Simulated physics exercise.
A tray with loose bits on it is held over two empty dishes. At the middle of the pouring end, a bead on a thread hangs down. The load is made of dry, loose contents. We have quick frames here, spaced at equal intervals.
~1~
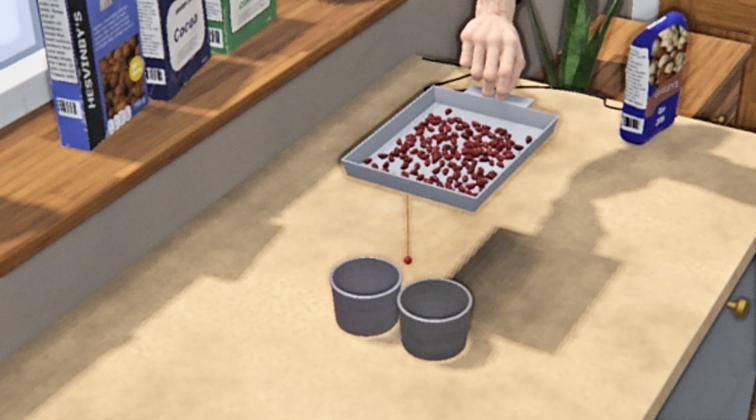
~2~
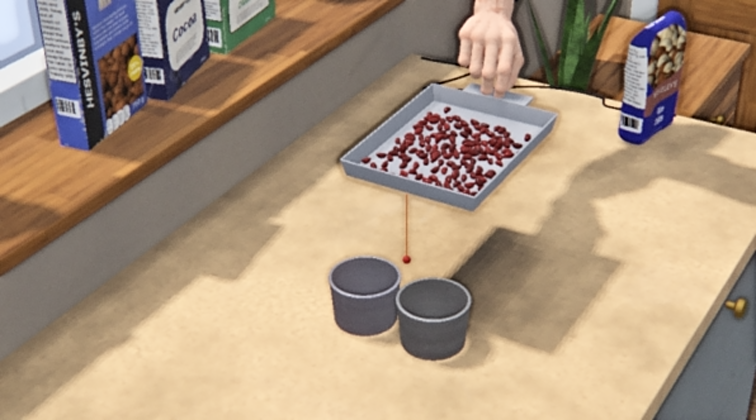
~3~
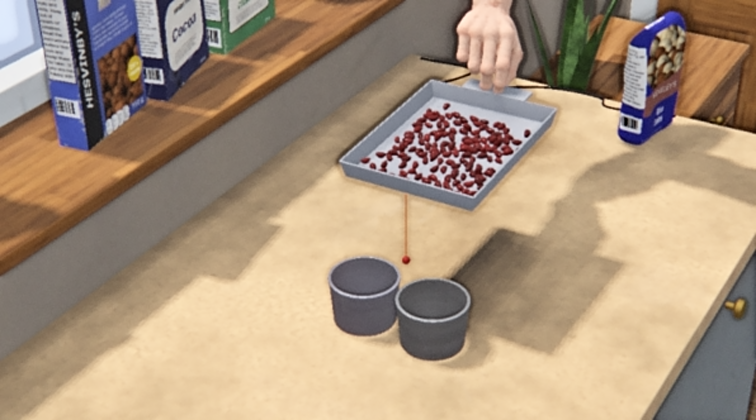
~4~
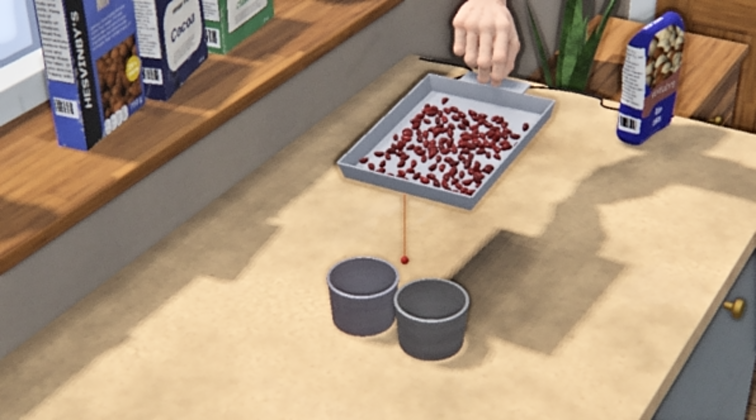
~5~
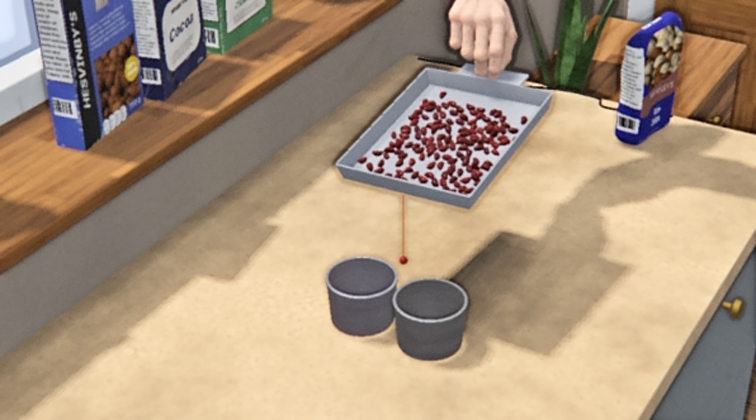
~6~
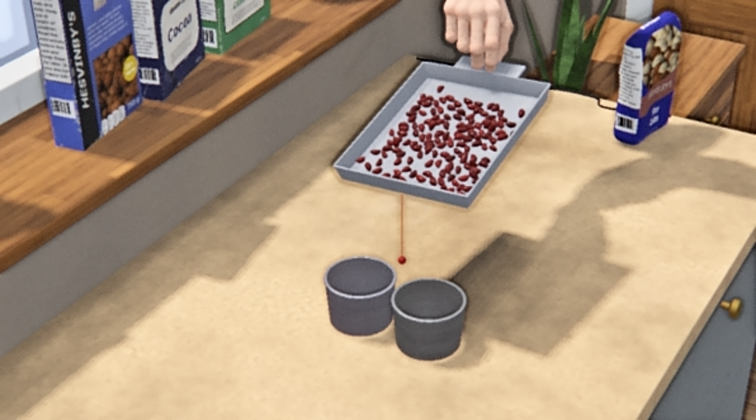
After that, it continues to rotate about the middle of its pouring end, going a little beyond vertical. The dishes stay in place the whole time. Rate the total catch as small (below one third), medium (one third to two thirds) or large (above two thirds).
Medium.
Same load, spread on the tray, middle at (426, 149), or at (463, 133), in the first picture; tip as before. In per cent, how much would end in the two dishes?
Shares in turn: 50 % and 50 %.
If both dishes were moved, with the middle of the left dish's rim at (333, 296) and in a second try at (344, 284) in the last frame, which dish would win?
Outcome A - the left-side one; outcome B - the left-side one.
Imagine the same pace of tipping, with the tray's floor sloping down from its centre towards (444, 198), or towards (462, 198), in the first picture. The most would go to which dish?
Going by the two tries in order: The right-placed dish, then the right-placed dish.
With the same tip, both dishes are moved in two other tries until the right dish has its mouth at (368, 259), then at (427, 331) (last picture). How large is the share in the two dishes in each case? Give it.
First placement: Some 30 %; second placement: Some 30 %.
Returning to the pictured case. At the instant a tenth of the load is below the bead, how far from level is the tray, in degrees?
105° or so.
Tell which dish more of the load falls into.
The one on the left.
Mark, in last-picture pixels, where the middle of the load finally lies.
Once it all stops, the middle lies near (347, 319).
Just after the last frame, tray tipped steeply; every one on the tray.
A moment on, tray tipped right over; every one on the tray.
Further on, tray tipped past a quarter turn; just a few in the right dish; roughly half in the left dish; roughly half outside both.
When it is over, tray tipped past a quarter turn; just a few in the right dish; roughly half in the left dish; roughly half outside both.
